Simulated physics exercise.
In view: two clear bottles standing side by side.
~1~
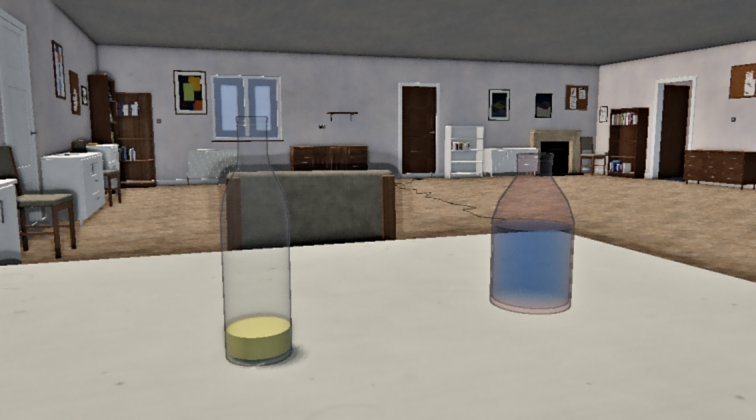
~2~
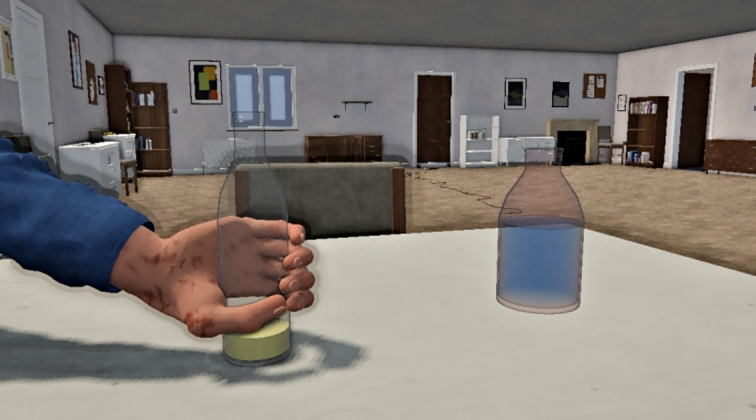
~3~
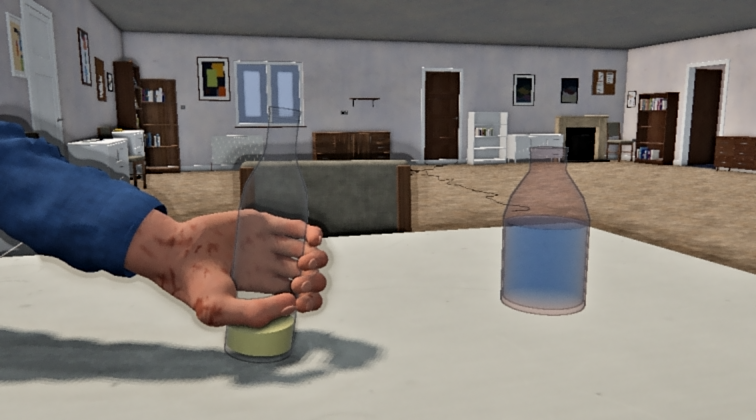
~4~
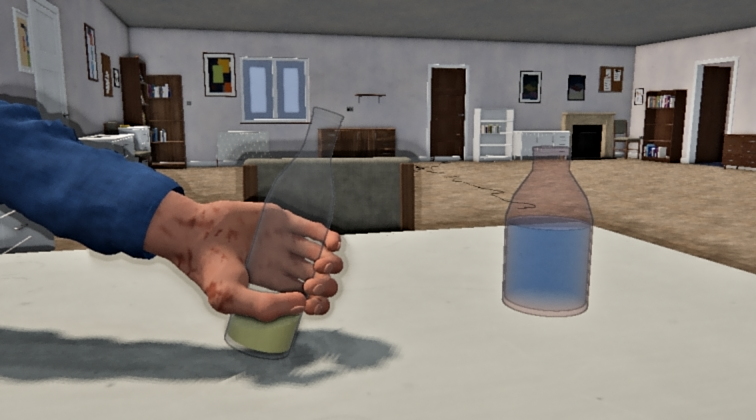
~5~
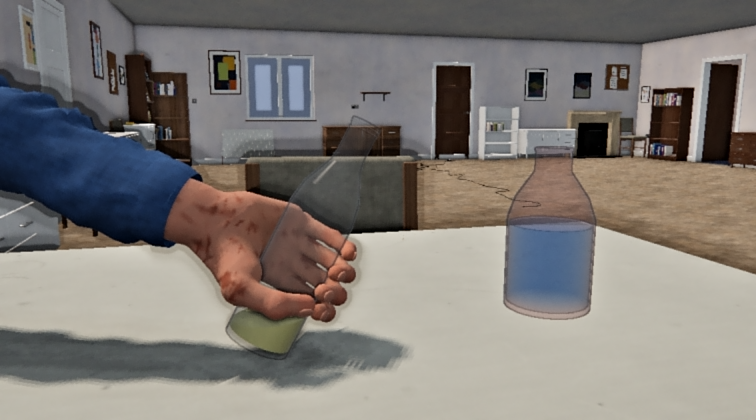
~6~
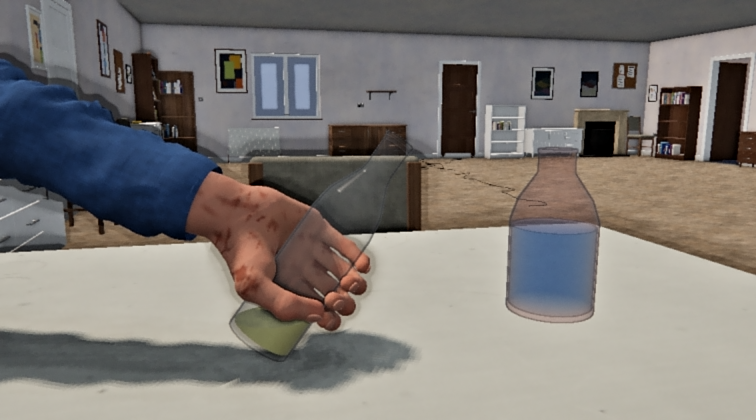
Living room, a hand gripping the left bottle of yellow liquid on a white table and tilting it rightward beside a blue-filled bottle.
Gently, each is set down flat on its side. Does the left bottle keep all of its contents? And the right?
Left bottle: Yes; right bottle: No.
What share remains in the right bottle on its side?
Roughly 40 per cent.
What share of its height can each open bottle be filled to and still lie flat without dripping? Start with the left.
20 and 20 in a hundred.
Shortly, the left bottle is nearly down; left bottle, no leak.
Then, the left bottle lies flat; left bottle, no leak.
At the finish, both lie flat; left bottle, no leak; right bottle, it leaks.
